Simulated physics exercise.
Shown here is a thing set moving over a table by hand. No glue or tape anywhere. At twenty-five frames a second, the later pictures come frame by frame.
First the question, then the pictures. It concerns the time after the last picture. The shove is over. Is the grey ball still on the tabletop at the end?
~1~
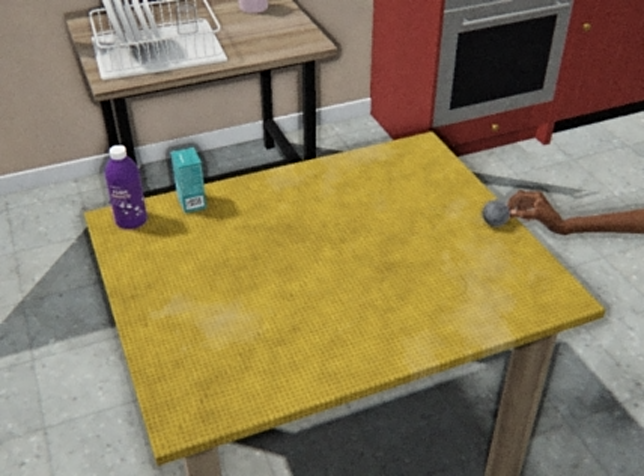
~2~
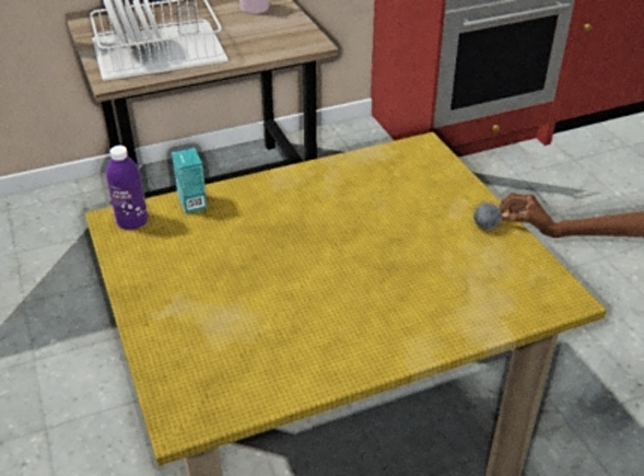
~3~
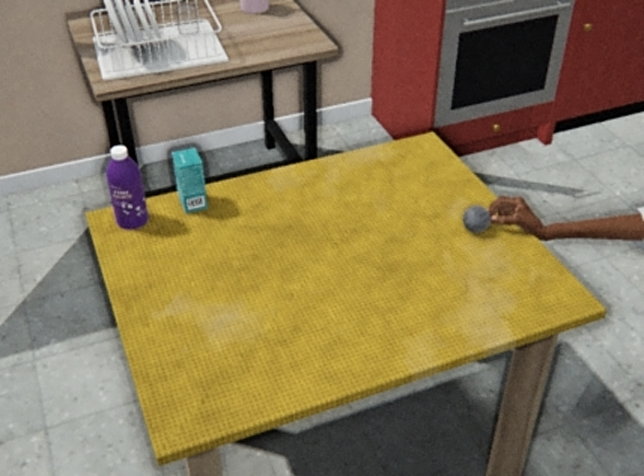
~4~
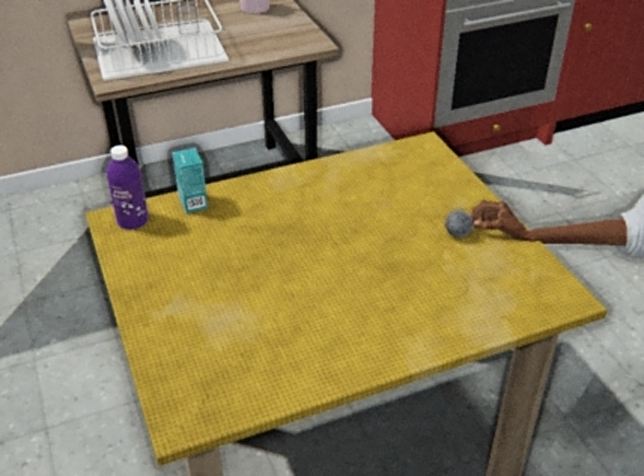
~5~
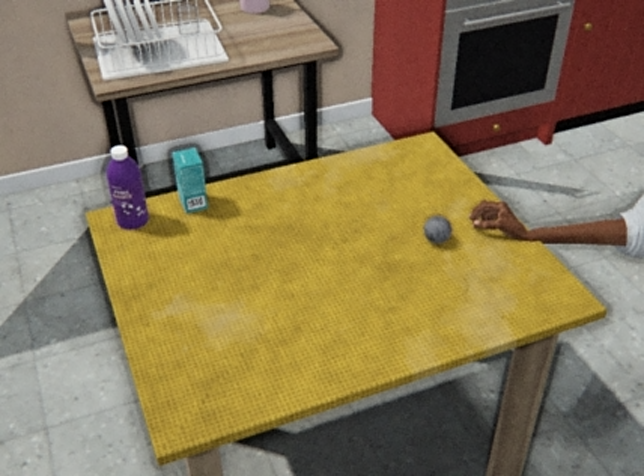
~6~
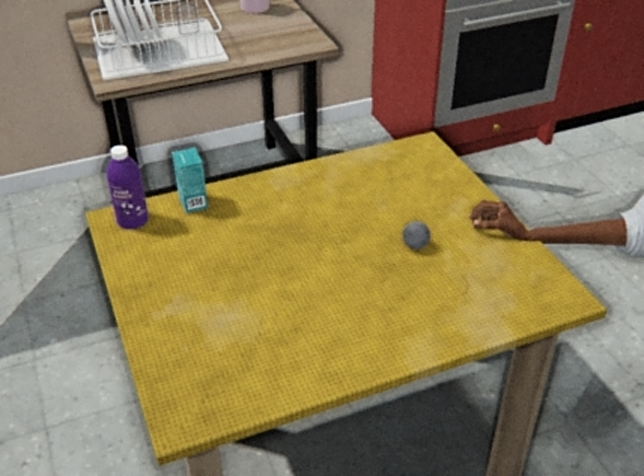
No.
Then, 0.30 s past the last view, grey ball displaced well along near (251, 281).
Then, 0.60 s past the last view, grey ball now off the table.
Then, 0.90 s past the last view, things are still on the move.
Finally, off the table, grey ball.
